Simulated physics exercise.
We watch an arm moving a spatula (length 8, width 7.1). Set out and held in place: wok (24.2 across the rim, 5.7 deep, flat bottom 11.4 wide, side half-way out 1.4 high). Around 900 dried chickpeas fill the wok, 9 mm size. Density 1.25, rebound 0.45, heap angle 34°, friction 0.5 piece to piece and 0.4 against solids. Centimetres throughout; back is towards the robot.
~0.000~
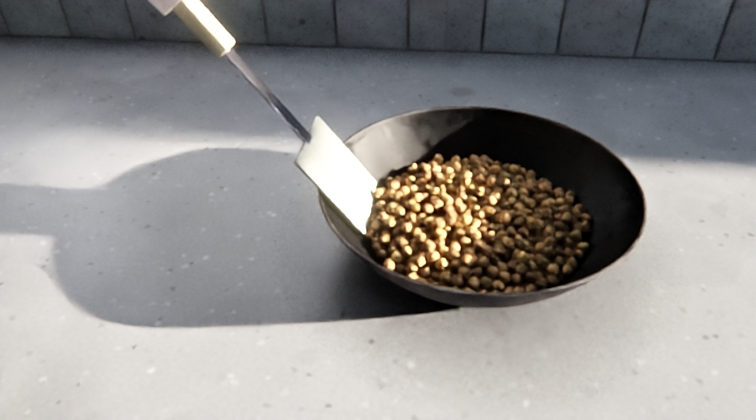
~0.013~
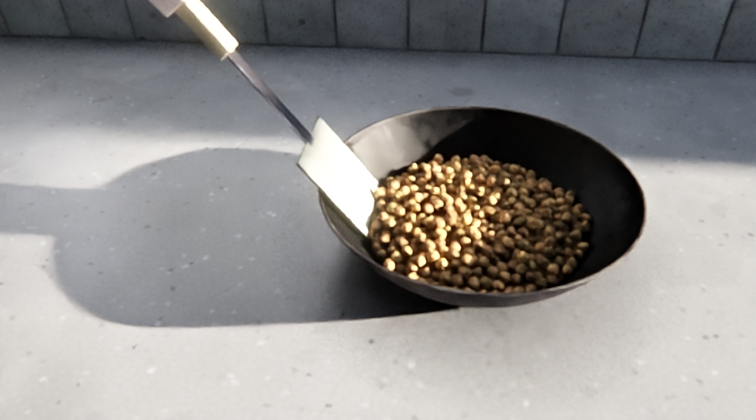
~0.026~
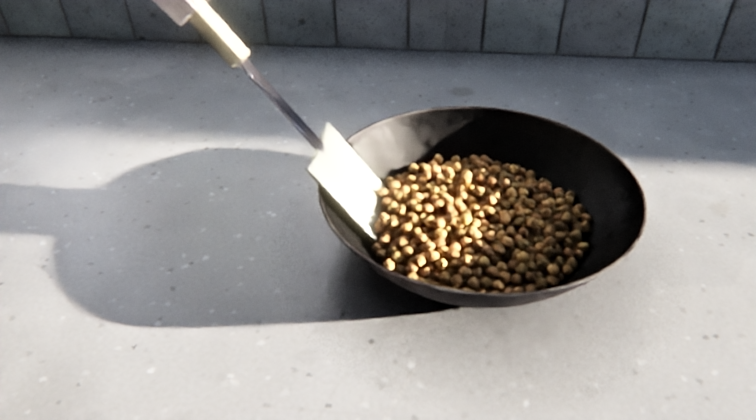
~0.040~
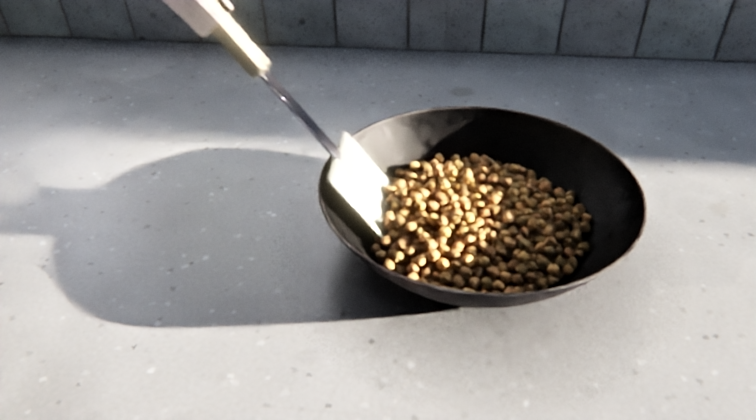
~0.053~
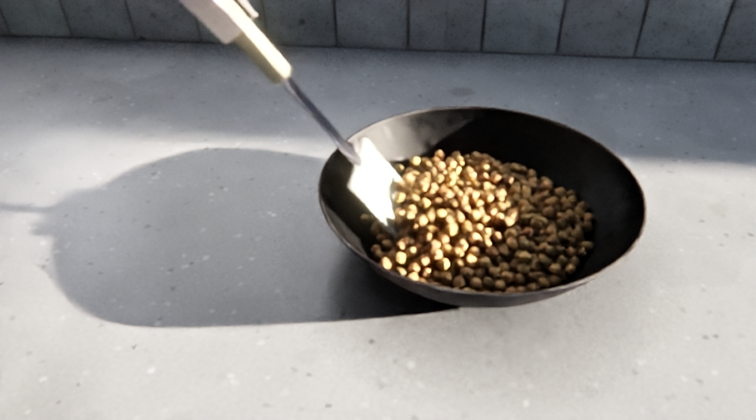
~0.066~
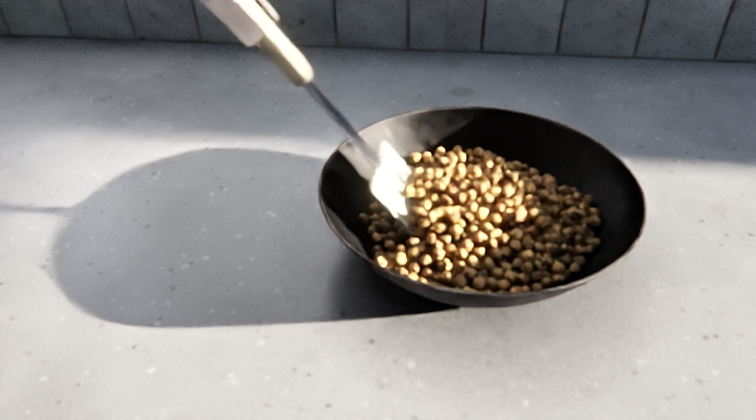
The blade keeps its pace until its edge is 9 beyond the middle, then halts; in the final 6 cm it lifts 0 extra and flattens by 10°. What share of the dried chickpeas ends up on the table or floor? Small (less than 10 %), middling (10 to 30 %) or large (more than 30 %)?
Answer: Large; more than 30 % of the dried chickpeas finish on the table or floor.
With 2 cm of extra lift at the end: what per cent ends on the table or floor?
About 35 per cent.
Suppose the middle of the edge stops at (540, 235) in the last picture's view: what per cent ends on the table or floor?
About 5 per cent.
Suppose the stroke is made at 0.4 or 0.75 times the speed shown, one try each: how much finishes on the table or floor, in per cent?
Some 15 and 35 per cent.
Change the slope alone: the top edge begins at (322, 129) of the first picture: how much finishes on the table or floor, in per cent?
Some 40 per cent.
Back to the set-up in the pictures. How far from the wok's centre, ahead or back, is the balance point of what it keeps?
Roughly 1.5 cm ahead.
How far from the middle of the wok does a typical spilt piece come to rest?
Some 30 cm.
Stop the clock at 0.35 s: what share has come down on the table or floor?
Some 10 per cent.
By 0.10 s, sloping 53°, highest piece 7 above the table; 900 in the wok.
By 0.13 s, sloping 50°, highest piece 8 above the table; 900 in the wok.
By 0.35 s, sloping 43°, highest piece 15 above the table; 530 in the wok, 103 on the table or floor, 267 on the blade or in flight.
By 1.40 s, sloping 43°, highest piece 4 above the table; 530 in the wok, 370 on the table or floor.
Final count, 530 in the wok, 370 on the table or floor. That is 41 % on the table or floor.
